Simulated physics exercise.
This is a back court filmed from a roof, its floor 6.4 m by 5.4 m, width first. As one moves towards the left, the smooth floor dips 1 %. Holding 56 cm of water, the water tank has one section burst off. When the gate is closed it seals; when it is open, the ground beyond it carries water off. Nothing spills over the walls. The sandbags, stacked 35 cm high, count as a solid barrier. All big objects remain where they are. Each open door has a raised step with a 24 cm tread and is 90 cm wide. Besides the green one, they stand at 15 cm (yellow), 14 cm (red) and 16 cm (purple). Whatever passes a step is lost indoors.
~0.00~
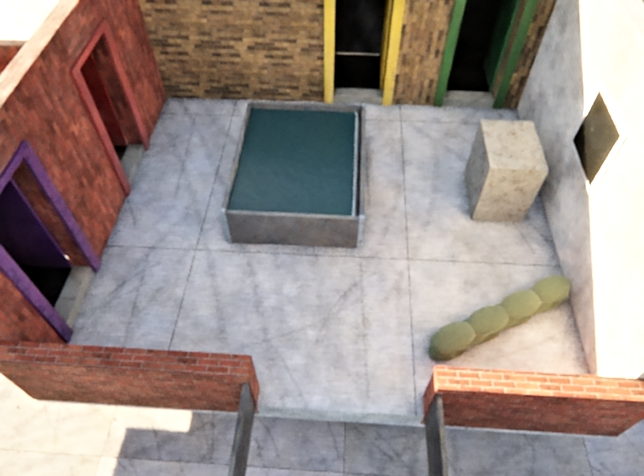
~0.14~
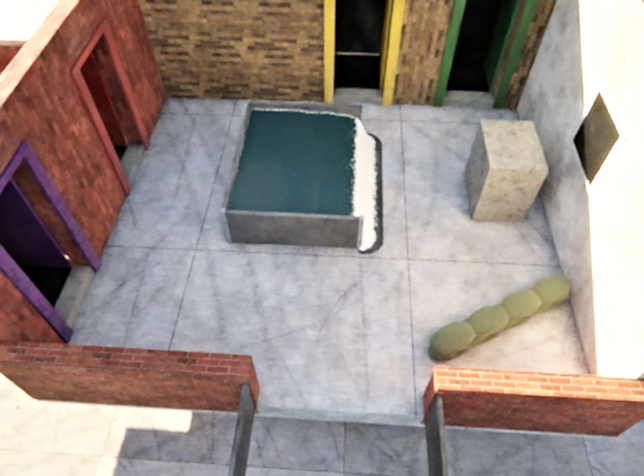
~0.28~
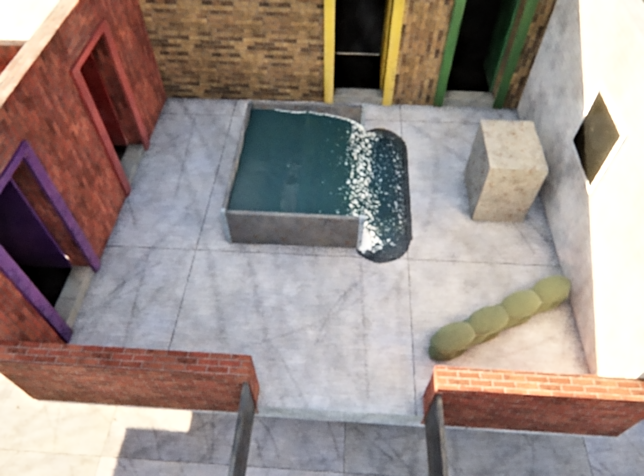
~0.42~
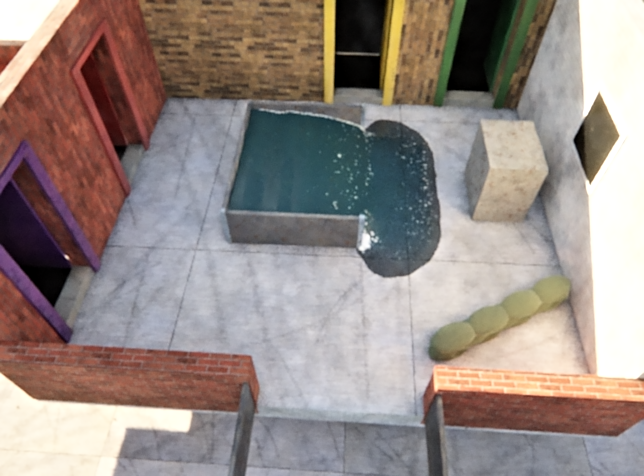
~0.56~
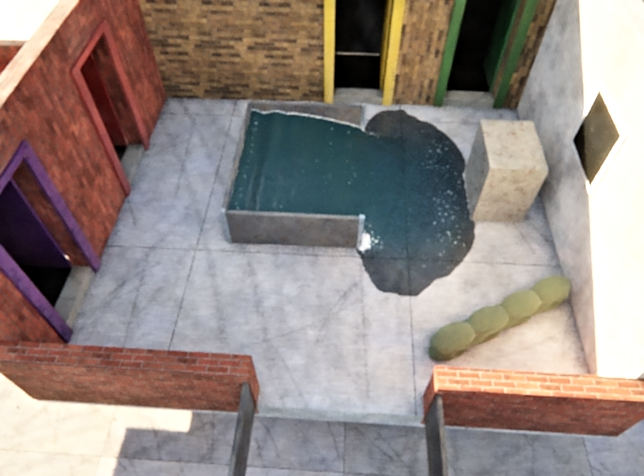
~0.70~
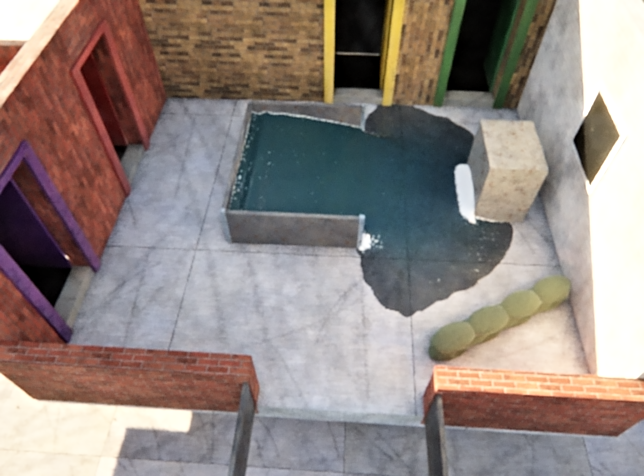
A large tank of dark water in a walled courtyard opened along its right side, and the water poured out, spreading across the pale floor in a widening pool until it reached a stone block.
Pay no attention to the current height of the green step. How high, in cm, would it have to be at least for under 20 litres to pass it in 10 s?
At least about 25 cm.
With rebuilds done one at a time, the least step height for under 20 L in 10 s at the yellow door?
Yellow door - some 7.5 centimetres.
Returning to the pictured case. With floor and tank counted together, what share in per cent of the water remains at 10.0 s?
Around 84 per cent of the water.
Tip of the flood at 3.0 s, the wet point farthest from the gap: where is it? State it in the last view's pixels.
Roughly at (592, 404) in the last view.
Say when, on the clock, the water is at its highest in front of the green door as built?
2.4 s.
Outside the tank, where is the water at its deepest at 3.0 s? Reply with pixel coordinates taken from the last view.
Look close to (536, 195).
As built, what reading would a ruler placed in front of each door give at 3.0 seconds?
In cm: Yellow 2, red 0, green 26, purple 0.
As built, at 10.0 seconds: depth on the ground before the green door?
About 3.5 centimetres deep.
After 1.4 s water covers 30 % of the floor, deepest (38 cm) near (453, 192); 9 cm at the green door, 0 litres in over its 16 cm step.
After 3.0 s water covers 40 % of the floor, deepest (36 cm) near (536, 195); 26 cm at the green door, 56 litres in over its 16 cm step.
After 10.0 s water covers 90 % of the floor, deepest (11 cm) near (430, 200); 4 cm at the green door, 83 litres in over its 16 cm step.
At the green door as built, the water arrived by 1.1 s and peaked near 32 cm at 2.4 s.
Run again over the same 10 s with other heights there, 32 litres in over 22.5 cm, 6 litres over 30.5 cm. The limit of 20 litres is kept from about 25 cm up.
